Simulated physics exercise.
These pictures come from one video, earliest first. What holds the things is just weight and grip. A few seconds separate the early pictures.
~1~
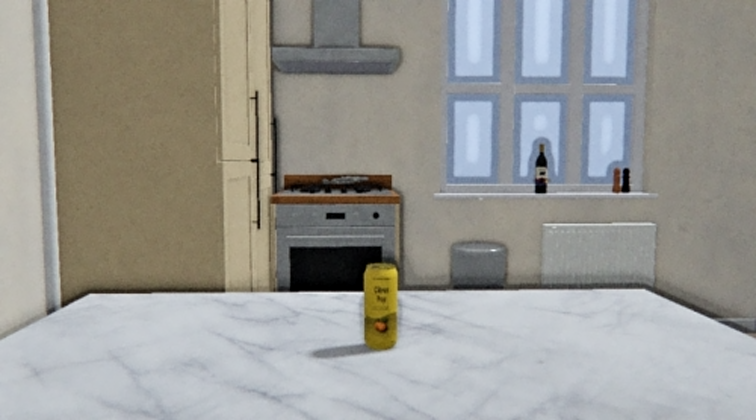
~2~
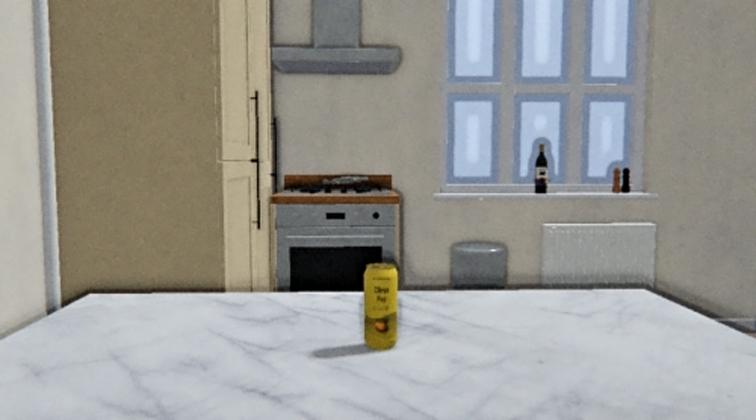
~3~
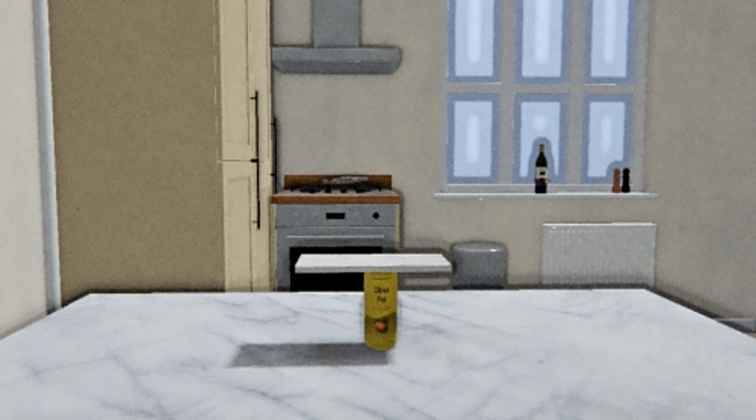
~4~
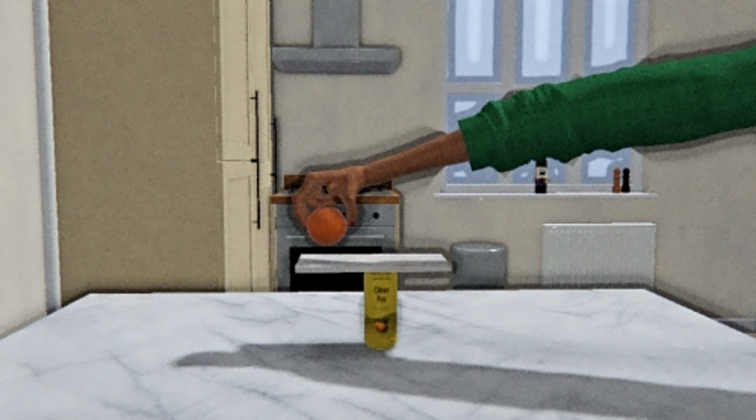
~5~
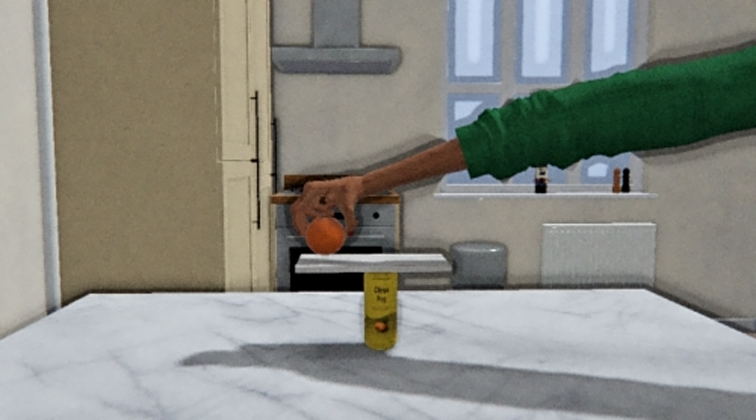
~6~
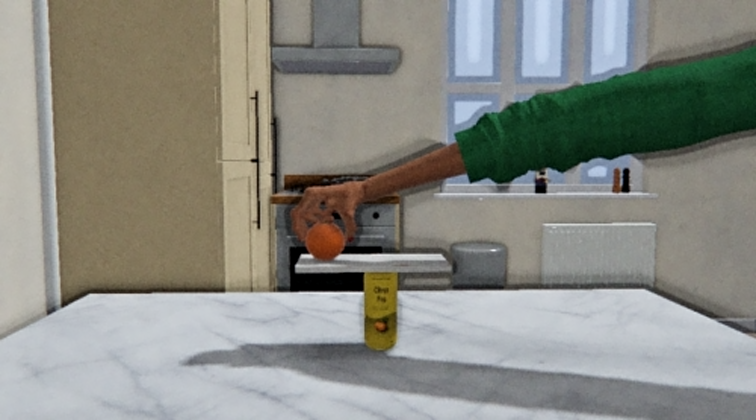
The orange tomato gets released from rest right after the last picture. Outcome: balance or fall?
Fall.
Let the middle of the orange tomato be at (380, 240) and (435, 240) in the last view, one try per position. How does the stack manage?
The stack remains upright with the first try and topples over with the second.
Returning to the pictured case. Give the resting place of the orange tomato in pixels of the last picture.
It ends up close to (309, 330).
Then, 0.30 s on from there, orange tomato now fallen; white board turned 60° from how it was put.
Then, 0.40 s on from there, white board on its side.
Then, 0.60 s on from there, white board now fallen.
Then, 0.80 s on from there, things are still on the move.
In the end, fallen, orange tomato and white board; yellow can unmoved. At the end, from the last picture's camera, orange tomato near (309, 331). The stack gives way.
